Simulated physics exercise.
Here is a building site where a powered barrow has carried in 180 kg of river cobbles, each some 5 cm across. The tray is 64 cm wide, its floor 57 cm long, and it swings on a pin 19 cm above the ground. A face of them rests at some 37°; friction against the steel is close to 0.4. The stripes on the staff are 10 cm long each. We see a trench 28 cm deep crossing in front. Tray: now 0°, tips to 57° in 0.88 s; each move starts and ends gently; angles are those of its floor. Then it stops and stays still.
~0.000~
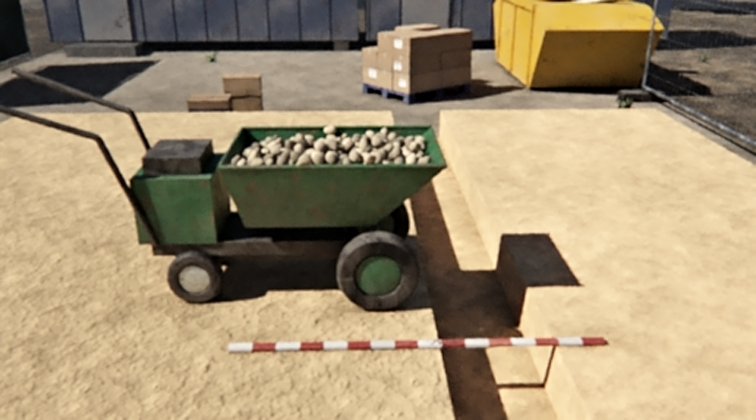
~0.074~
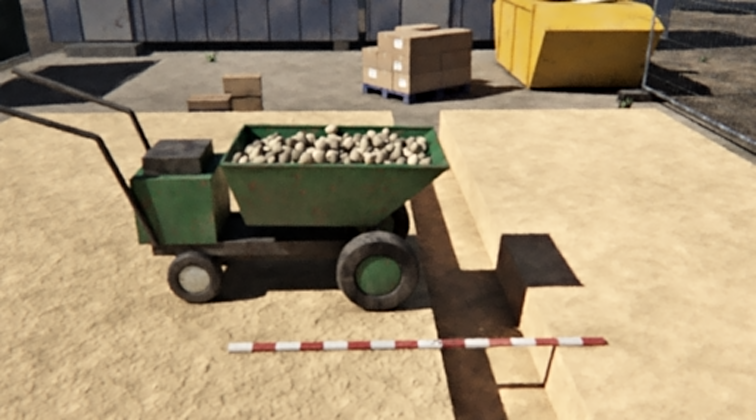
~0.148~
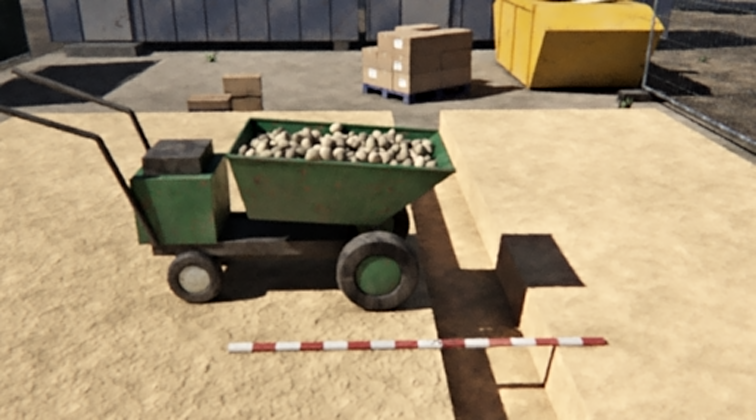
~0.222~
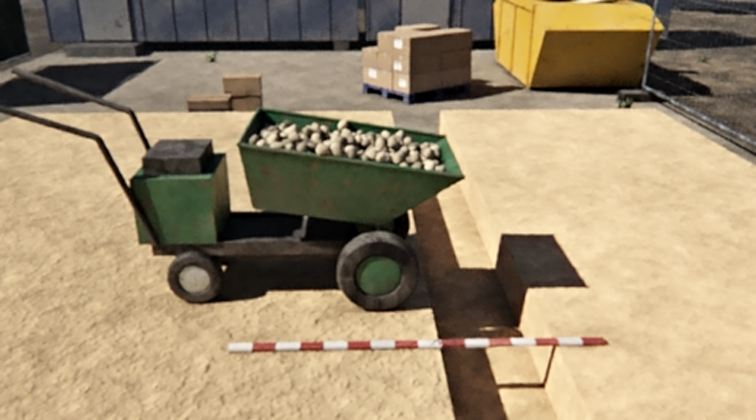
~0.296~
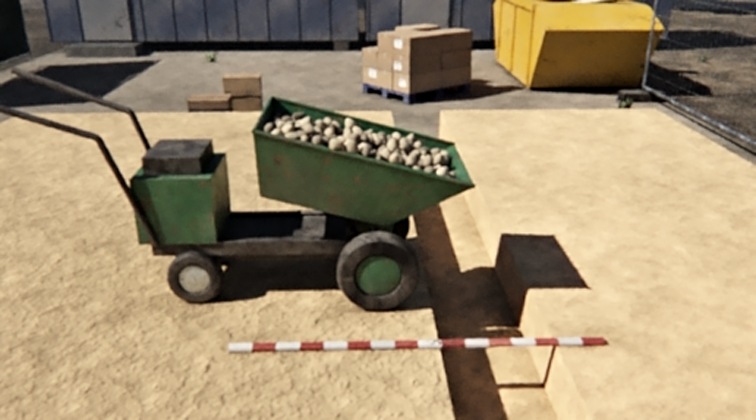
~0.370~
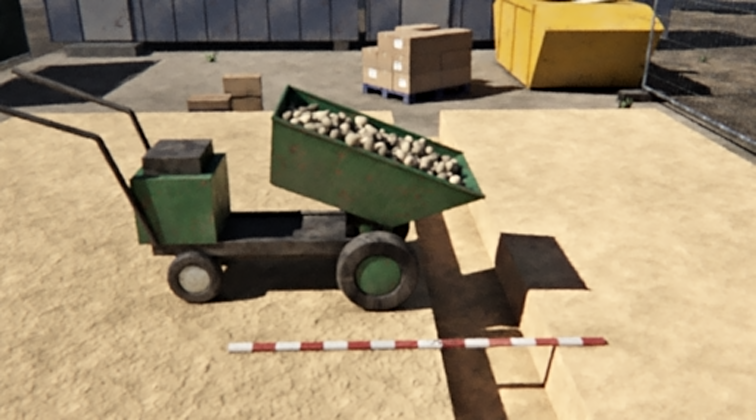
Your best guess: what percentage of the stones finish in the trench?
My guess is about 51 per cent.
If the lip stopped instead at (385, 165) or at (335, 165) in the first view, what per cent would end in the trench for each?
Near 95 then near 85 percent.
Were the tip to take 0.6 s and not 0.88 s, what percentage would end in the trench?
Roughly 45 per cent would.
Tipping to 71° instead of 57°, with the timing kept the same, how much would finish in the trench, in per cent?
Near 50 per cent then.
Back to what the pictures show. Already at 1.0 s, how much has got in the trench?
Some 10 per cent.
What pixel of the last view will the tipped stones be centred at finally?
The resting stones are centred at roughly (517, 282).
After 0.7 s the floor is at 48°; 100 % in the tray; the foremost stones are at (488, 215).
After 1.0 s the floor is at 57°; 86 % in the tray, 9 % in the trench, 5 % past the trench; the foremost stones are at (555, 275).
After 1.3 s the floor is at 57°; 47 % in the tray, 15 % in the trench, 38 % past the trench; the foremost stones are at (663, 286).
After 3.3 s the floor is at 57°; 5 % in the tray, 51 % in the trench, 44 % past the trench; the foremost stones are past the picture's edge.
